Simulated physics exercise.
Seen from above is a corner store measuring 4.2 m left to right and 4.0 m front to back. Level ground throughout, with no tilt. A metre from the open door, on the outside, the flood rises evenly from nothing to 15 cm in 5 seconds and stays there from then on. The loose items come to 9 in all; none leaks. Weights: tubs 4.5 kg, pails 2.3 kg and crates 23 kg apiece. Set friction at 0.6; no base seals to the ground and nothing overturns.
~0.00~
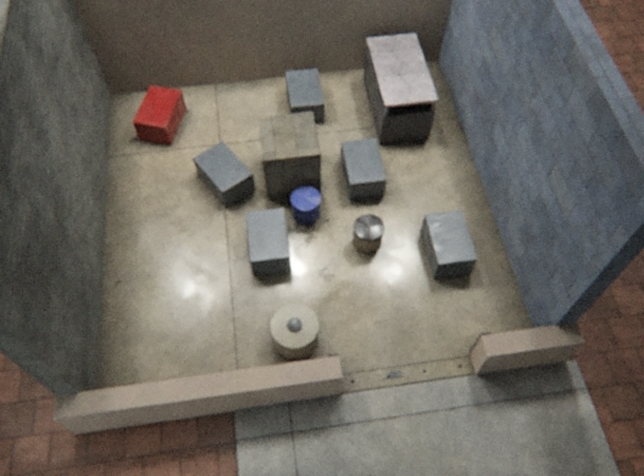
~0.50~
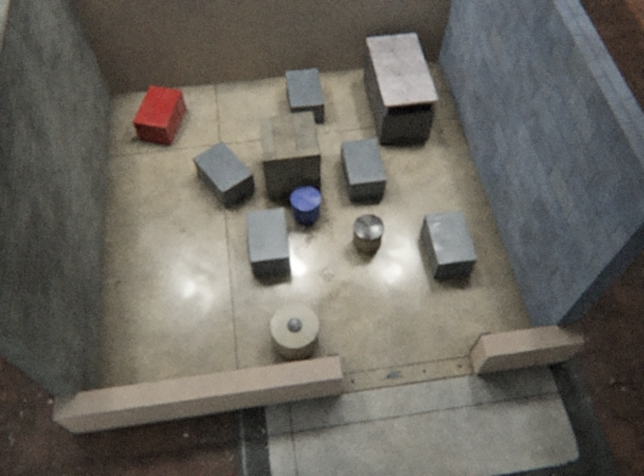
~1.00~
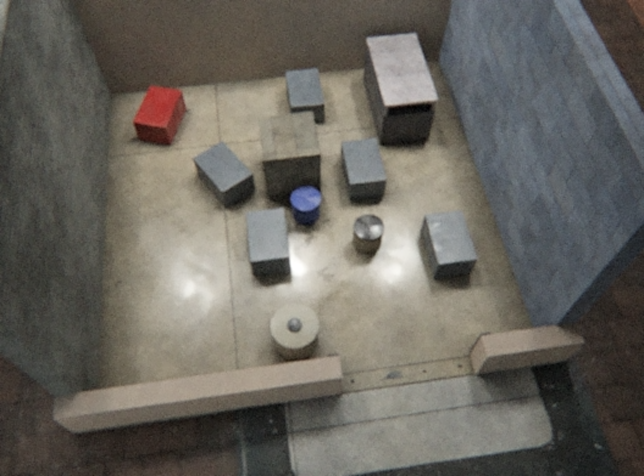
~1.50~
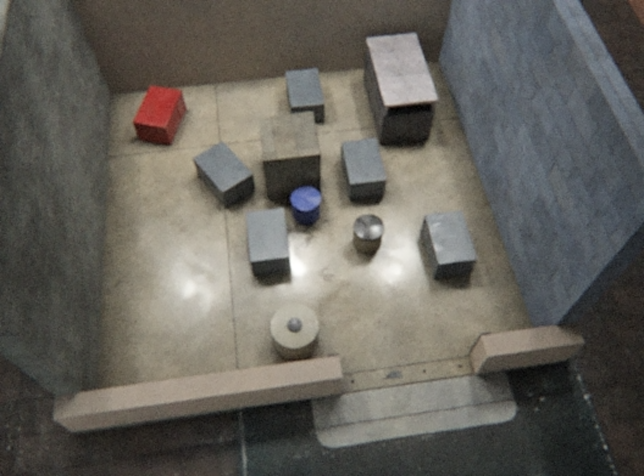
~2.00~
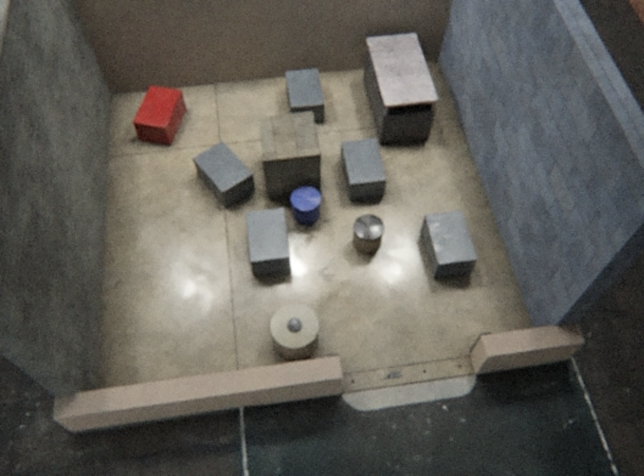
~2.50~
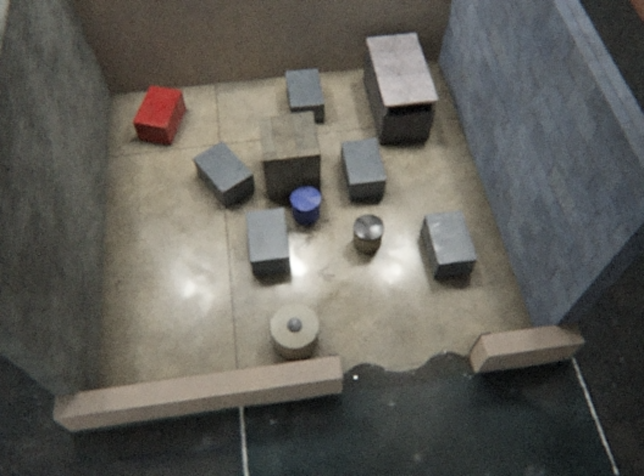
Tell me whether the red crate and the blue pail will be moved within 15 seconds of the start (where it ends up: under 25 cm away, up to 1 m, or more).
The red crate hardly moves, and the blue pail covers a big distance.
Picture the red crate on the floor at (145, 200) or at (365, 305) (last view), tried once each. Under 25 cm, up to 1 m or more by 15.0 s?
Hardly budges, then goes a bit.
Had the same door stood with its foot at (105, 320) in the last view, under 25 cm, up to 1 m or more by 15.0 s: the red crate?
Well, the red crate sits tight in that setup.
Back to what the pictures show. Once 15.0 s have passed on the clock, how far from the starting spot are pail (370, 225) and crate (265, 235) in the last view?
Shifts: 140 cm / 0 cm.
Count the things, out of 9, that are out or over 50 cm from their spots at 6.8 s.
Count: 2.
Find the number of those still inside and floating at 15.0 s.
Total: 4.
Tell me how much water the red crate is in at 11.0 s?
I'd put it at about 2 cm.
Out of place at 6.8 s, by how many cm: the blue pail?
Shift by then: About 100 cm.
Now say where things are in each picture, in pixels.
The red crate at (158, 106) rests on the ground; the blue pail at (306, 198), on the bottom; 0.0 m2 under water; 0 of 9 have shifted, in the first picture.
The red crate at (158, 106) rests on the ground; the blue pail at (306, 198), on the bottom; 0.0 m2 under water; 0 of 9 have shifted, in the second picture.
The red crate at (158, 106), on the bottom; the blue pail at (306, 198), on the bottom; water covers 0.0 m2; 0 of 9 have shifted, in the third picture.
The red crate at (158, 106), on the bottom; the blue pail at (306, 198), on the bottom; 0.0 m2 under water; 0 of 9 have shifted, in the fourth picture.
The red crate at (158, 106), on the bottom; the blue pail at (306, 198), on the bottom; water covers 0.0 m2; 0 of 9 have shifted, in the fifth picture.
The red crate at (158, 106), on the bottom; the blue pail at (306, 198) rests on the ground; 0.0 m2 under water; 0 of 9 have shifted, in the sixth picture.
After 3.5 s the red crate is near (158, 106), 0.0 m from its start, aground; the blue pail is near (306, 198), 0.0 m from its start, aground; 0 afloat.
After 6.8 s the red crate is near (158, 106), 0.0 m from its start, aground; the blue pail is near (218, 207), 0.9 m from its start, aground; 1 afloat.
After 11.0 s the red crate is near (158, 106), 0.0 m from its start, aground; the blue pail is near (120, 230), 1.9 m from its start, afloat; 2 afloat.
After 15.0 s the red crate is near (158, 106), 0.0 m from its start, aground; the blue pail is near (119, 148), 2.2 m from its start, afloat; 4 afloat.
